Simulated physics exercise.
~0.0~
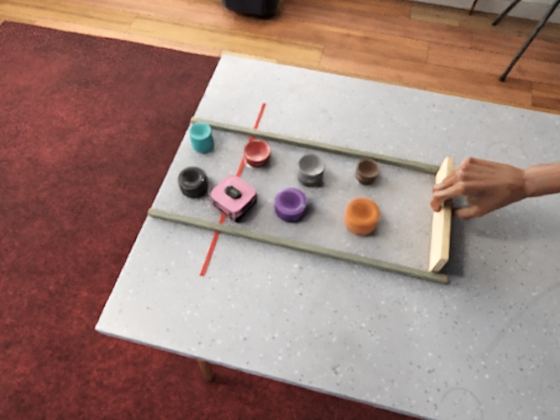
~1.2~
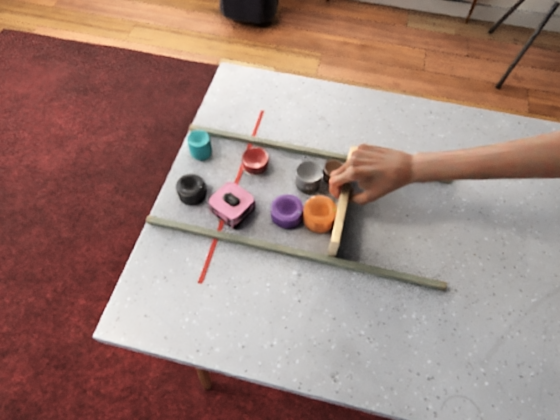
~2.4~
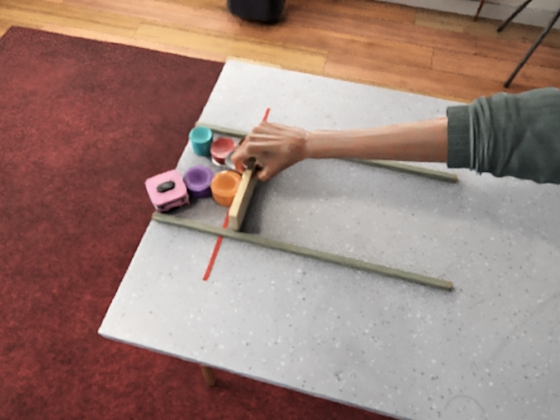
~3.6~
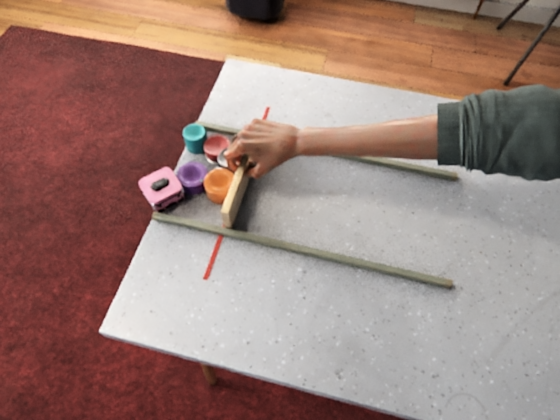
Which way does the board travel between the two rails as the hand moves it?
The board moves to the left, pushed by the hand towards the table edge beside the red carpet.
